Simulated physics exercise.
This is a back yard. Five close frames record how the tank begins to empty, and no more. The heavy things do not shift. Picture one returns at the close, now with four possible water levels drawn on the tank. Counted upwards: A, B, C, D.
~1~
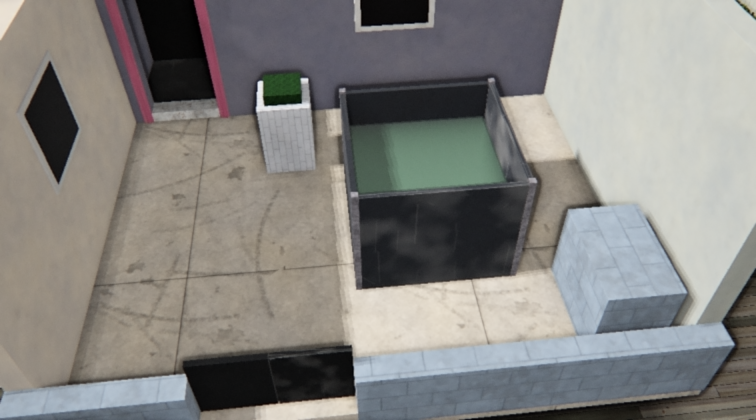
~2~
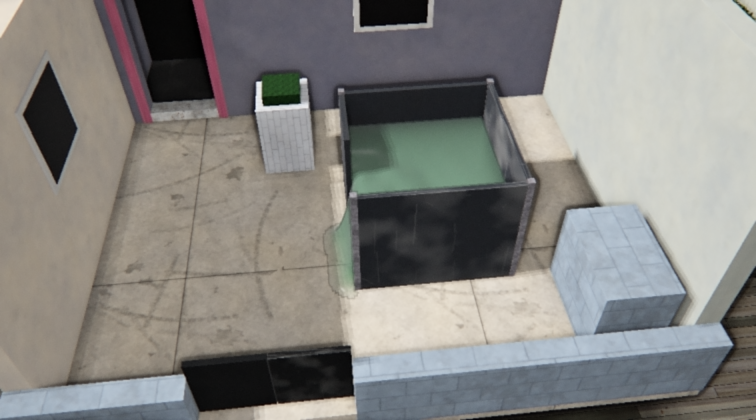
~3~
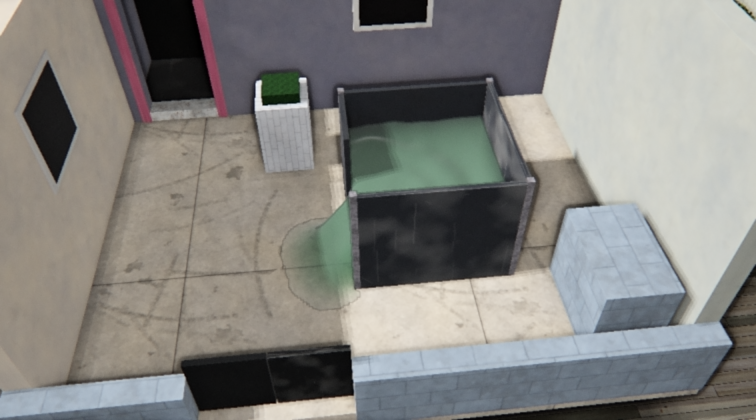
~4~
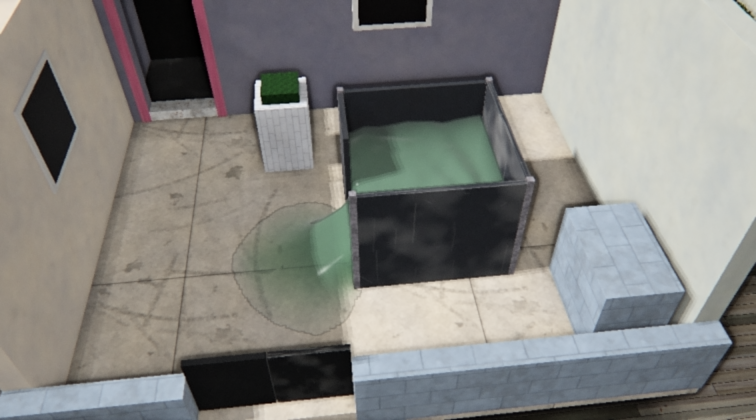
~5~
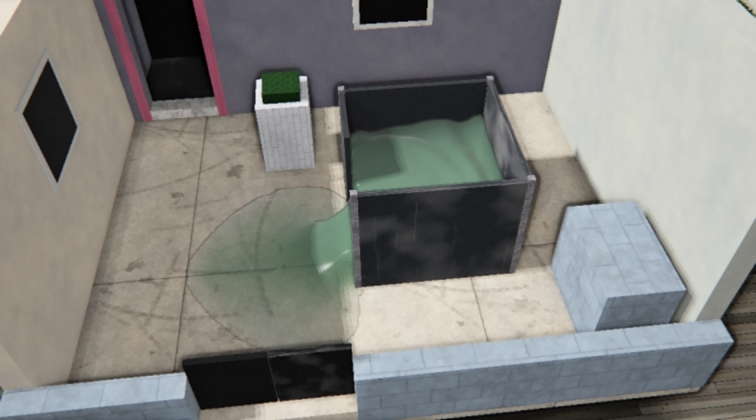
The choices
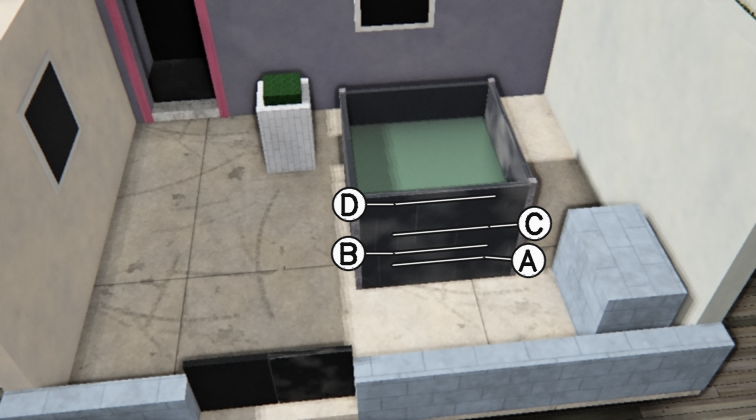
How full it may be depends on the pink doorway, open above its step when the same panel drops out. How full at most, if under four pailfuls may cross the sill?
Take B.
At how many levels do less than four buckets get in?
Two of the four.
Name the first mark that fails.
It is C.
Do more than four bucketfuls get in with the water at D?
Yes, it does.
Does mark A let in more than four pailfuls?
No.
On the marked copy, A at (439, 261); B at (440, 249); C at (441, 230); D at (444, 200); from the bottom up A, B, C, D.
With A, nothing gets over.
With B, a splash gets over, under a bucket.
With C, about 9 bucketfuls get in.
With D, dozens of bucketfuls pour in.
